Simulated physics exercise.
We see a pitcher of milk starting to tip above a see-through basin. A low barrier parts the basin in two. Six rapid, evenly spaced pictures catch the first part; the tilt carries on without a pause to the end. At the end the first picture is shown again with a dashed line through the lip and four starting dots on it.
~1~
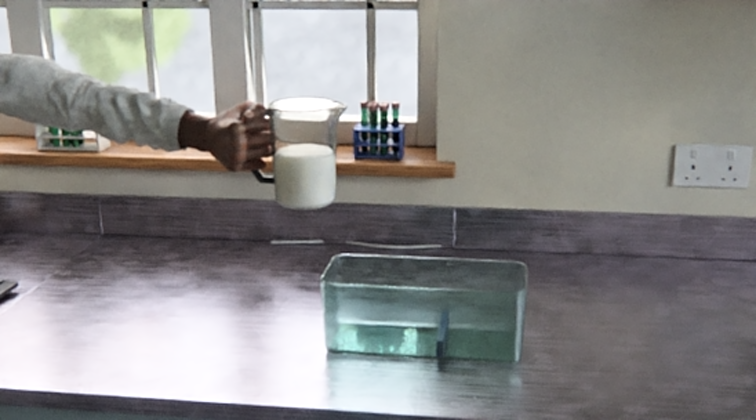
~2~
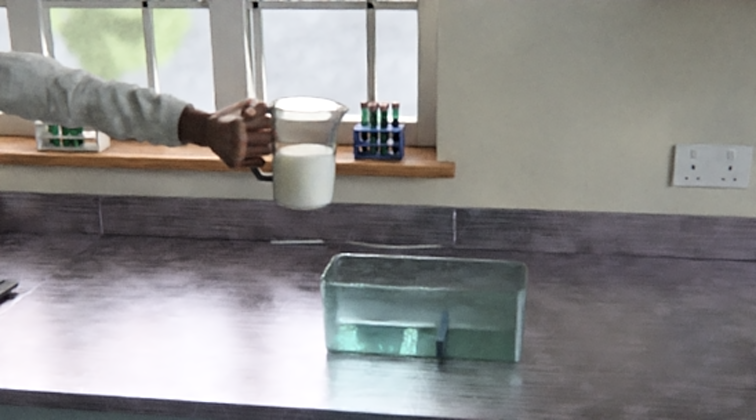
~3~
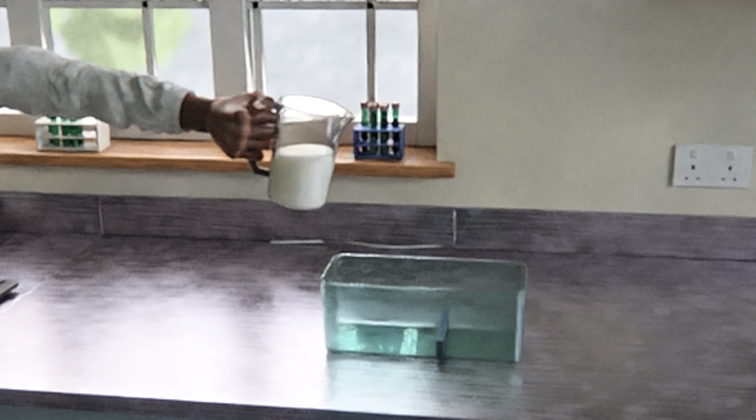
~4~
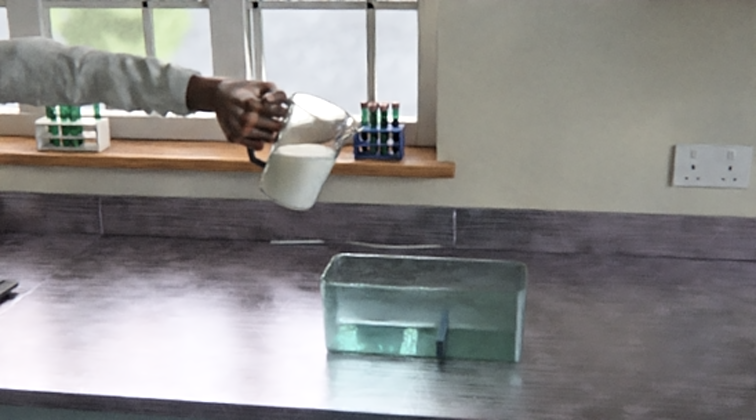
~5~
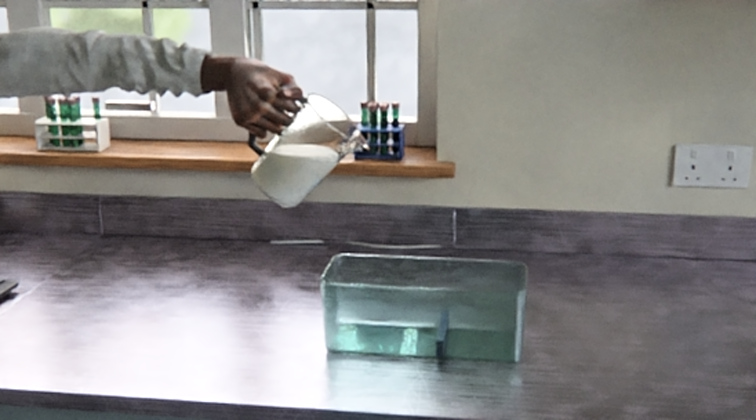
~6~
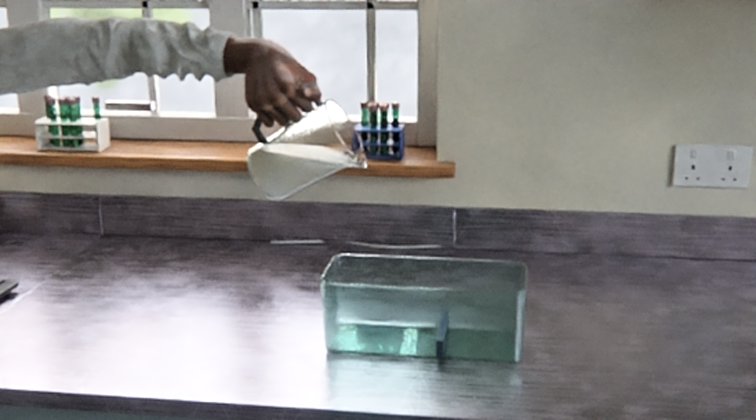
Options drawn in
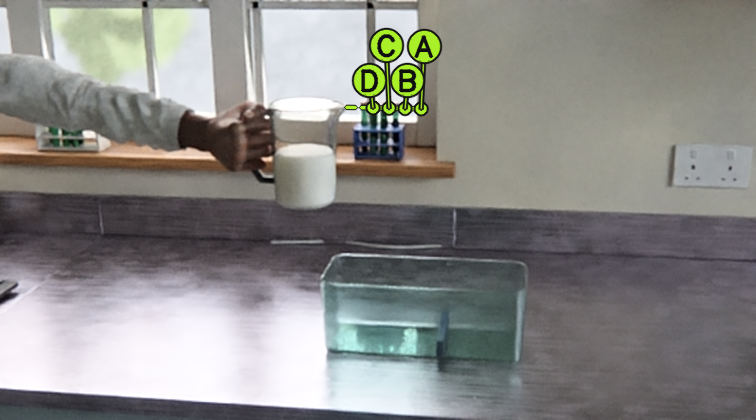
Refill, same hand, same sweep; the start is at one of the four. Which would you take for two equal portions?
C works best here.
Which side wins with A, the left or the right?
The right side.
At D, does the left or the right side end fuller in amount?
The left side.
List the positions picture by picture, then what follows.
Upright, lip at (346, 107); basin from (325, 350) to (522, 361); top of the wall at (443, 324); nothing has left yet.
Tipped about 3°, lip at (349, 109); nothing has left yet.
Tipped about 11°, lip at (355, 117); nothing has left yet.
Tipped about 25°, lip at (362, 130); nothing has left yet.
Tipped about 41°, lip at (367, 147); nothing has left yet.
Tipped about 59°, lip at (366, 167); nothing has left yet.
On the marked copy, A at (421, 108); B at (405, 108); C at (389, 108); D at (373, 107).
For dot A, about 17 % ends left of the wall and 79 % right of it; 3 % is lost outside.
For dot B, about 17 % ends left of the wall and 80 % right of it; 3 % is lost outside.
For dot C, about 46 % ends left of the wall and 52 % right of it.
For dot D, about 76 % ends left of the wall and 15 % right of it; 9 % is lost outside.
